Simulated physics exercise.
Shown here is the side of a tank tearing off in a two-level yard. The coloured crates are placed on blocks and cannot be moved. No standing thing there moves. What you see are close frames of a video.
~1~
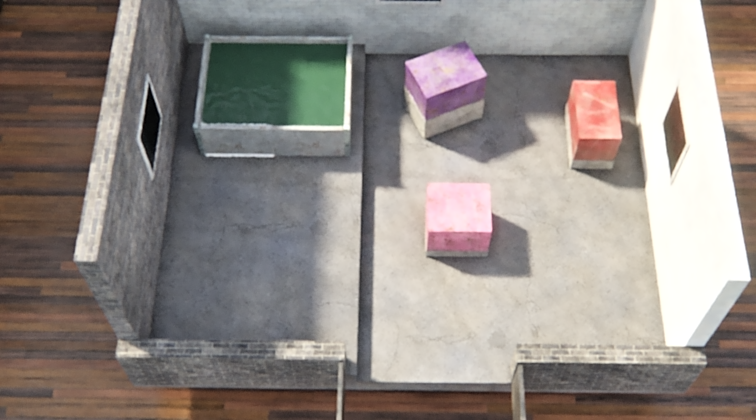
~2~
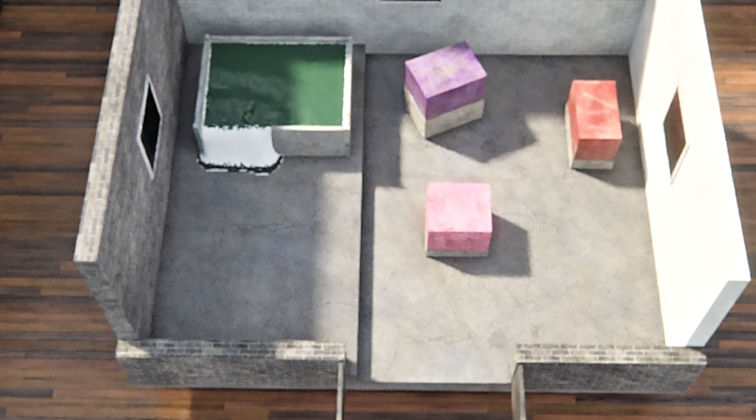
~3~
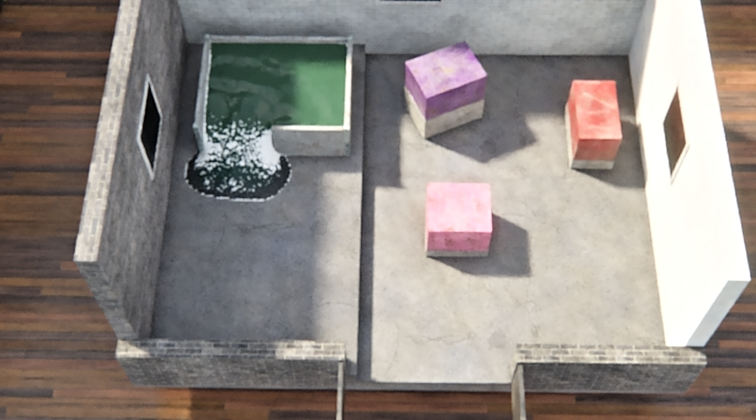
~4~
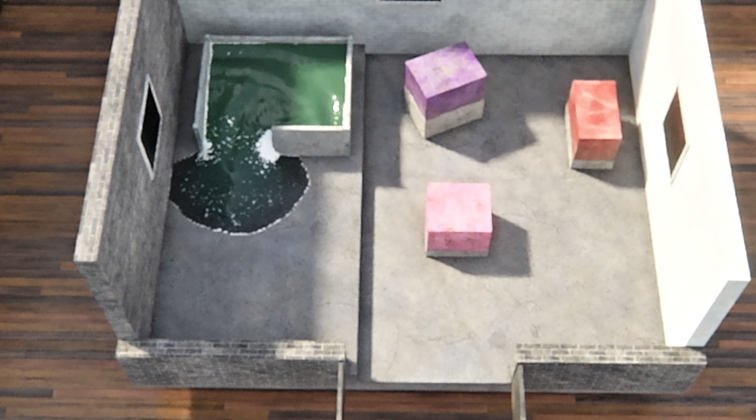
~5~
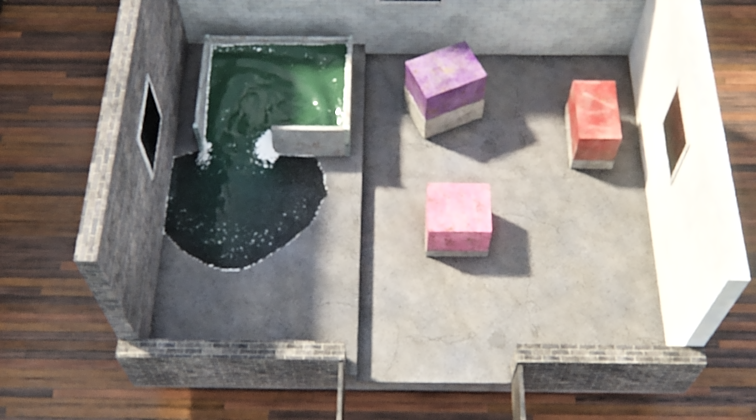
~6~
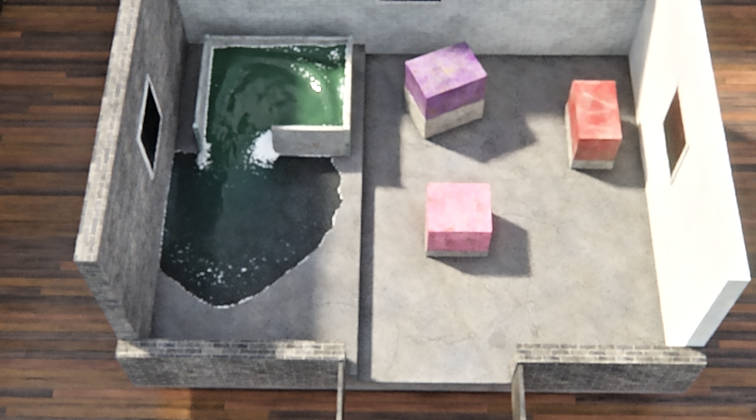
Dark green water pouring from a broken open tank and spreading across the grey yard floor, while three coloured blocks stand still.
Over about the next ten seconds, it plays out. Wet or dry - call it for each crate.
Calls: Red crate - dry; purple crate - dry; pink crate - dry.
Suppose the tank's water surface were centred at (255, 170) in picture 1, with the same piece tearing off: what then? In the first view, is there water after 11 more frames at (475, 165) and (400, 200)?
Untouched, then untouched.
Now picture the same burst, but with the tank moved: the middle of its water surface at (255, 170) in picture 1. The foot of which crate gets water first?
Crate marked pink.
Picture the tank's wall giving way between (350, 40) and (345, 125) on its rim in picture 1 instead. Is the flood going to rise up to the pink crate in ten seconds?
The pink crate gets wet.
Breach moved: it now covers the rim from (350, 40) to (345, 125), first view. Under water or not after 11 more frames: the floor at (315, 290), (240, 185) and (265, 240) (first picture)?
Untouched, untouched, untouched.
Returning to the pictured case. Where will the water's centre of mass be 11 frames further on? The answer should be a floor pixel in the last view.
I'd point to (253, 193).
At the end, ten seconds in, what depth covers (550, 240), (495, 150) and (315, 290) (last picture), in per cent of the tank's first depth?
About 8, 4 and 8 per cent.
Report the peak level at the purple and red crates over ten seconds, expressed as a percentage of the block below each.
I'd say 10 per cent for the first one and 40 per cent for the second.
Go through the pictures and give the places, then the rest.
The open tank at (275, 85) is whole and still, in the first frame.
Water pours out at (239, 145) and has run to (204, 160), in the second frame.
Water pours out at (239, 145) and has run to (273, 190), in the third frame.
Water pours out at (239, 145) and has run to (253, 227), in the fourth frame.
The front is at (219, 262), out from the gap at (239, 145), in the fifth frame.
Water pours out at (239, 145) and has run to (215, 299), in the sixth frame.
A moment on, water covers 25 % of the floor; the red crate not reached, the purple crate not reached, the pink crate not reached.
Next, water covers 30 % of the floor; the red crate not reached, the purple crate not reached, the pink crate not reached.
Then, water covers 40 % of the floor; the red crate not reached, the purple crate not reached, the pink crate water round its plinth.
Later, water covers 70 % of the floor; the red crate water round its plinth, the purple crate water round its plinth, the pink crate water round its plinth.
In the end, water covers 95 % of the floor; the red crate stayed above the water, the purple crate stayed above the water, the pink crate stayed above the water.
